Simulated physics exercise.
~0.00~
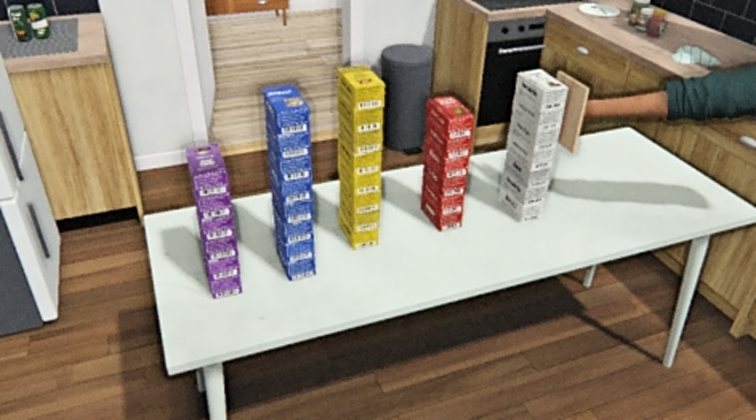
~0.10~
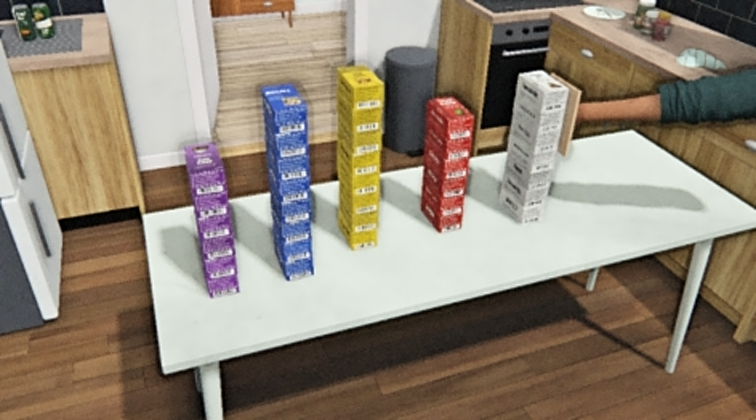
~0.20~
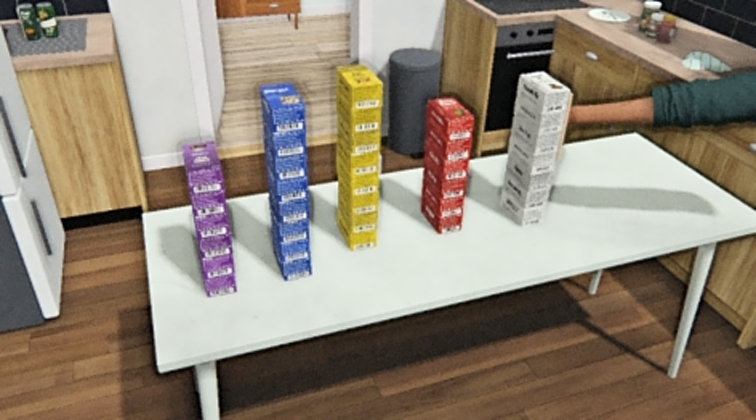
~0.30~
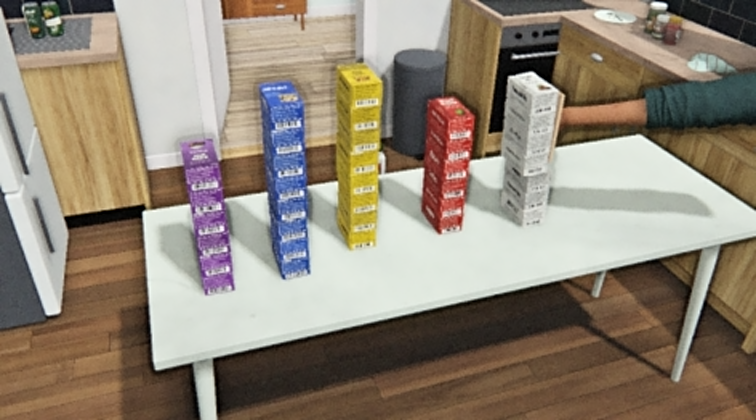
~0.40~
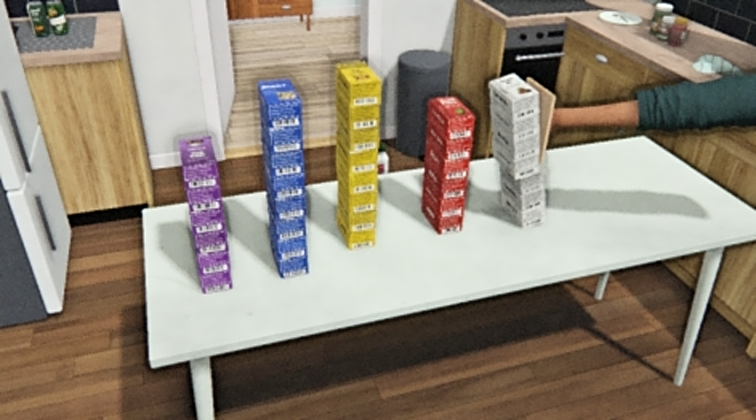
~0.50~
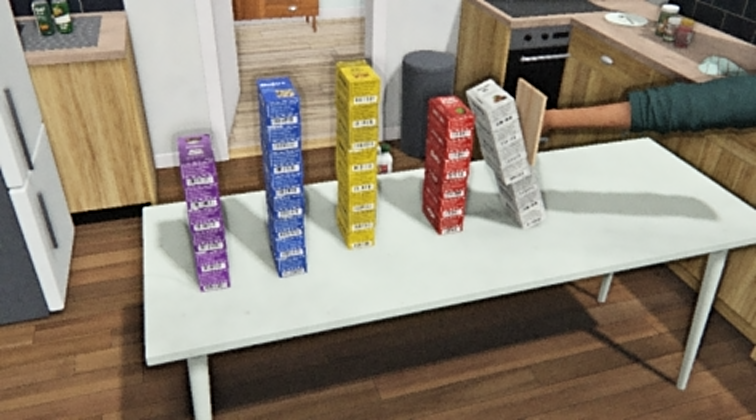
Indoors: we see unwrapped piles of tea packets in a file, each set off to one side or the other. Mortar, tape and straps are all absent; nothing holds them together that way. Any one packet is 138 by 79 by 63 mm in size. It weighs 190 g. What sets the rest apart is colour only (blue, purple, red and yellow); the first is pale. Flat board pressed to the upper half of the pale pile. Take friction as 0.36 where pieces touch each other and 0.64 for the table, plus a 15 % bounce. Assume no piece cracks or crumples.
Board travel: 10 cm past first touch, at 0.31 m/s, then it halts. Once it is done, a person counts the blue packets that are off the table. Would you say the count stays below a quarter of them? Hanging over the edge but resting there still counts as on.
No, it goes past a quarter.
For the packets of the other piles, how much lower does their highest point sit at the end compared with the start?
30 cm.
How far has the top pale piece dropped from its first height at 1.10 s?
Roughly 30 cm.
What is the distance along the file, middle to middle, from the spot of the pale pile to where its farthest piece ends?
About 58 cm along the file.
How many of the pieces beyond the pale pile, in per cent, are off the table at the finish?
Roughly 30 percent.
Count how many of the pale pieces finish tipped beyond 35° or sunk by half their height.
I count 7 of the pale pieces.
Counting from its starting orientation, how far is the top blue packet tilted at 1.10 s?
At that moment, roughly 0 degrees.
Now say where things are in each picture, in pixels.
In the first frame (each place is the centre of the face we see best; the camera moves round a little), board (583, 113) 6 cm short; top blue packet (285, 97); top purple packet (206, 159); the others all in place.
In the second frame, board (575, 116) 31 mm short; top blue packet (283, 96).
In the third frame, board (567, 119) 1 mm in; top blue packet (282, 95).
In the fourth frame, board (558, 121) 31 mm in, top of the pale pile leaning 4°; top blue packet (280, 93); the others all in place.
In the fifth frame, board (550, 122) 6 cm in, top of the pale pile leaning 12°; top blue packet (279, 91); the others all in place.
In the sixth frame, board (541, 123) 9 cm in, top of the pale pile leaning 22°; top blue packet (277, 88); top purple packet (195, 148); the others all in place.
By 1.10 s, 7 of the pale pile down; none of the 8 blue packets off the table (0 of 28 in all colours); top blue packet unmoved; top red packet tilted 44°, 9 cm lower.
By 1.88 s, 7 of the pale pile down; none of the 8 blue packets off the table (0 of 28 in all colours); top blue packet tilted 50°, 34 cm lower; top red packet upside down.
When it is over (2.7 s), 7 of the pale pile down; 3 of the 8 blue packets off the table (8 of 28 in all colours); top blue packet upside down; top purple packet upside down. That is 38 per cent.
